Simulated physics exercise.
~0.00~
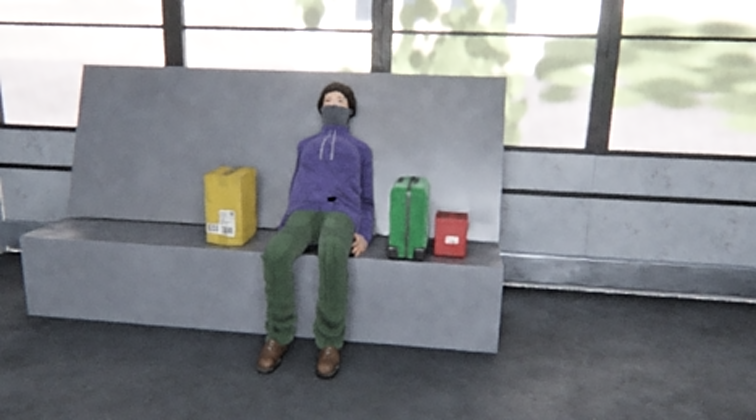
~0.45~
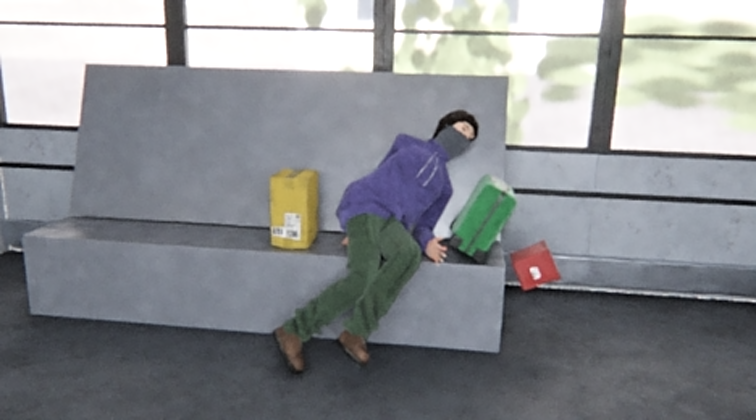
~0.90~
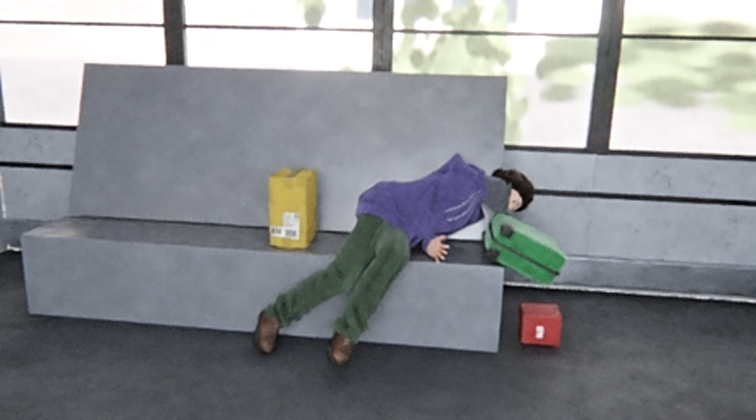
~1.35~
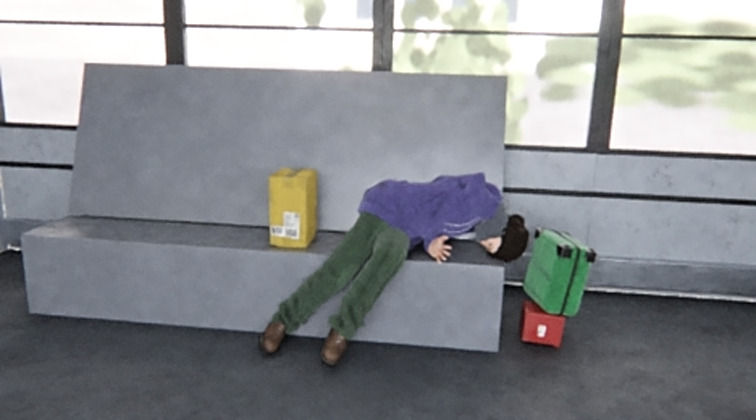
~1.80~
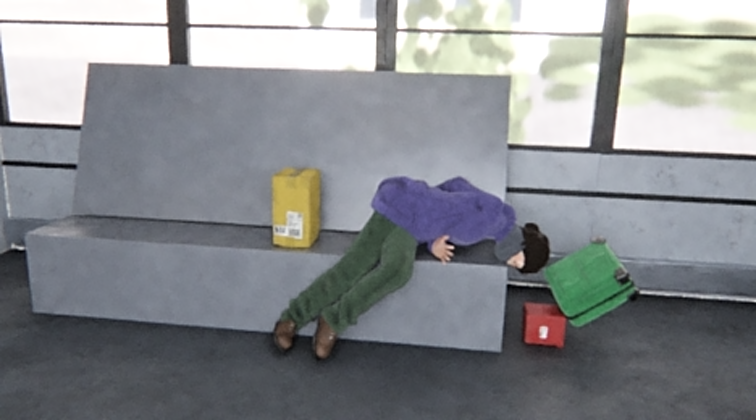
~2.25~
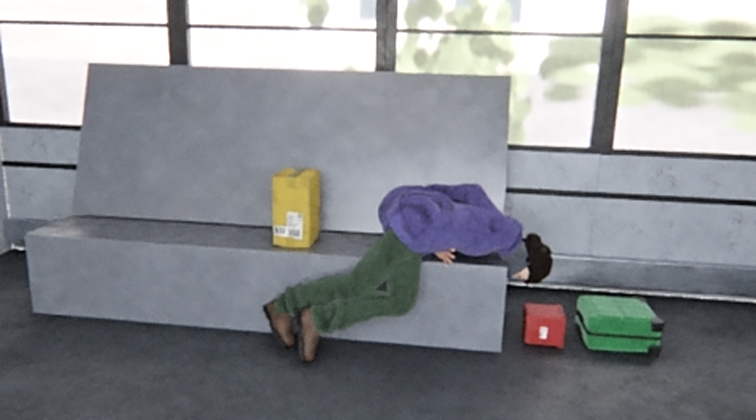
On a grey bench, a seated person slumps right as green and red cases fall off.
